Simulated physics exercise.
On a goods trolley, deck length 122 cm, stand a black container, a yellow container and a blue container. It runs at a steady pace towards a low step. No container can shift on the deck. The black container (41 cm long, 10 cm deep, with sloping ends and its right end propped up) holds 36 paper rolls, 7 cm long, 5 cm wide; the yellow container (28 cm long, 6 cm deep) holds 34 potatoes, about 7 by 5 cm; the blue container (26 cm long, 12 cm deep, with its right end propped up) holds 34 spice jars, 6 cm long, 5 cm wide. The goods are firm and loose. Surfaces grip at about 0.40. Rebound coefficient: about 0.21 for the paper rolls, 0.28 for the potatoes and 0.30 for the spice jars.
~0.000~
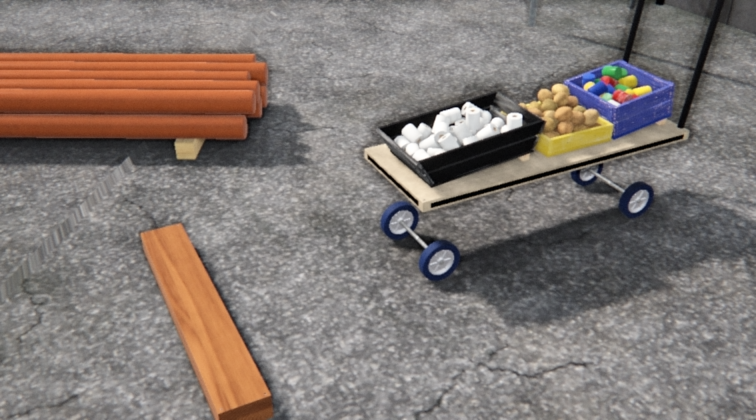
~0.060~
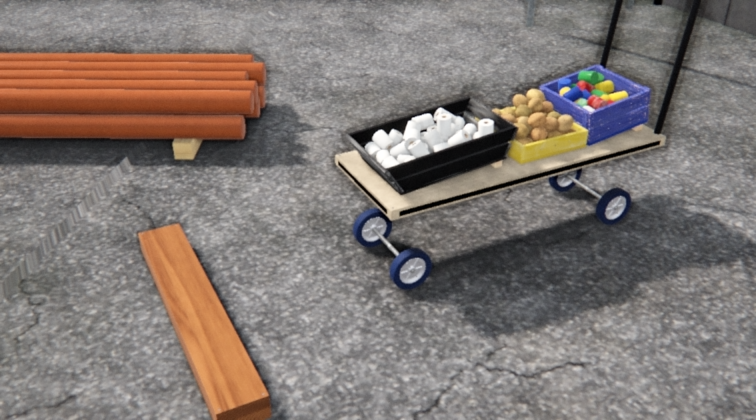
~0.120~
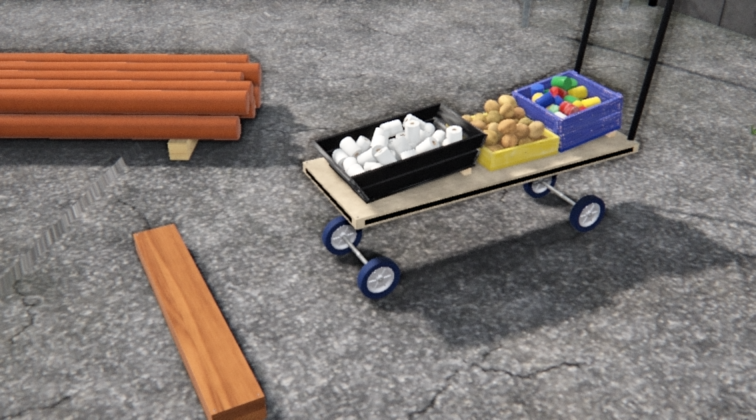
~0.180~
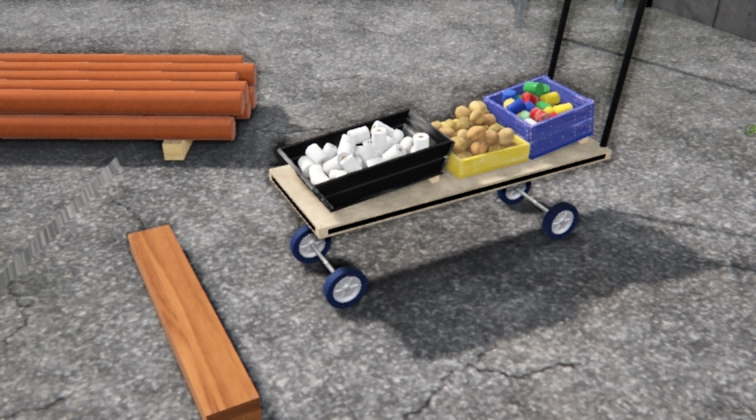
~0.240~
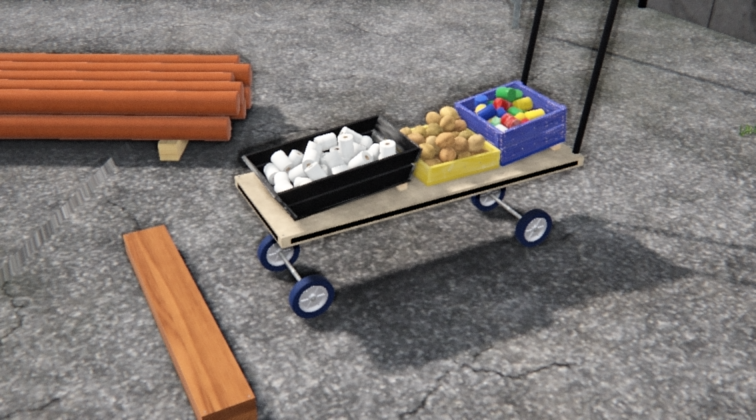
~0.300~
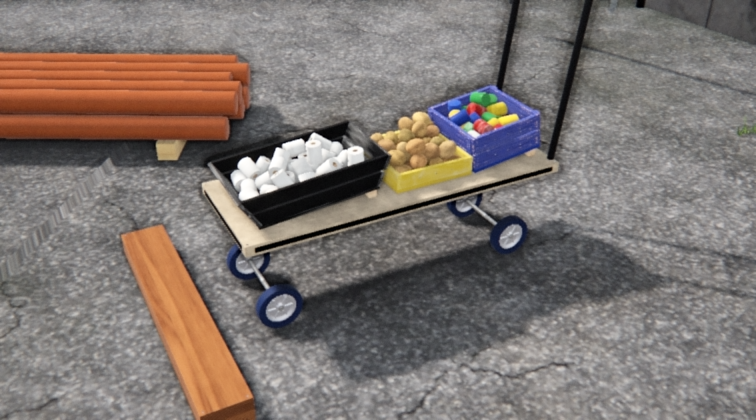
A trolley carrying black, yellow and blue containers of loose goods rolls steadily left across the pavement.
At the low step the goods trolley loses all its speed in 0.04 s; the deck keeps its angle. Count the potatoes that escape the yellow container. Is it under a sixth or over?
More than one in six of the potatoes leave the yellow container.
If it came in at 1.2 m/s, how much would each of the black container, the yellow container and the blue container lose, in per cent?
Then black container 0, yellow container 10, blue container 0 per cent.
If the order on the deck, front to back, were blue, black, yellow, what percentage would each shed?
In that case black container 0, yellow container 20, blue container 10 per cent.
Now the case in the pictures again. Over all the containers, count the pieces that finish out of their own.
About 14.
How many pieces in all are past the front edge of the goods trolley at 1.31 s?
About 3.
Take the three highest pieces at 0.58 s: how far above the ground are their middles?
Roughly 60 cm.
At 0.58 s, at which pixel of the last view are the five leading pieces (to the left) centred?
Near (182, 183).
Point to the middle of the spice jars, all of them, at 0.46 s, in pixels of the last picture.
Around (440, 136).
After 0.36 s, contact.
After 0.46 s, the black container has all 36, the yellow container is down by 2 of 34 and the blue container is down by 1 of 34.
After 0.58 s, the black container is down by 1 of 36, the yellow container is down by 7 of 34 and the blue container is down by 2 of 34.
After 0.81 s, the black container is down by 2 of 36, the yellow container is down by 8 of 34 and the blue container is down by 2 of 34.
When it is over (at 1.31 s), the black container is down by 3 of 36, the yellow container is down by 9 of 34 and the blue container is down by 2 of 34. Asked share, 9 of 34, 26 per cent.
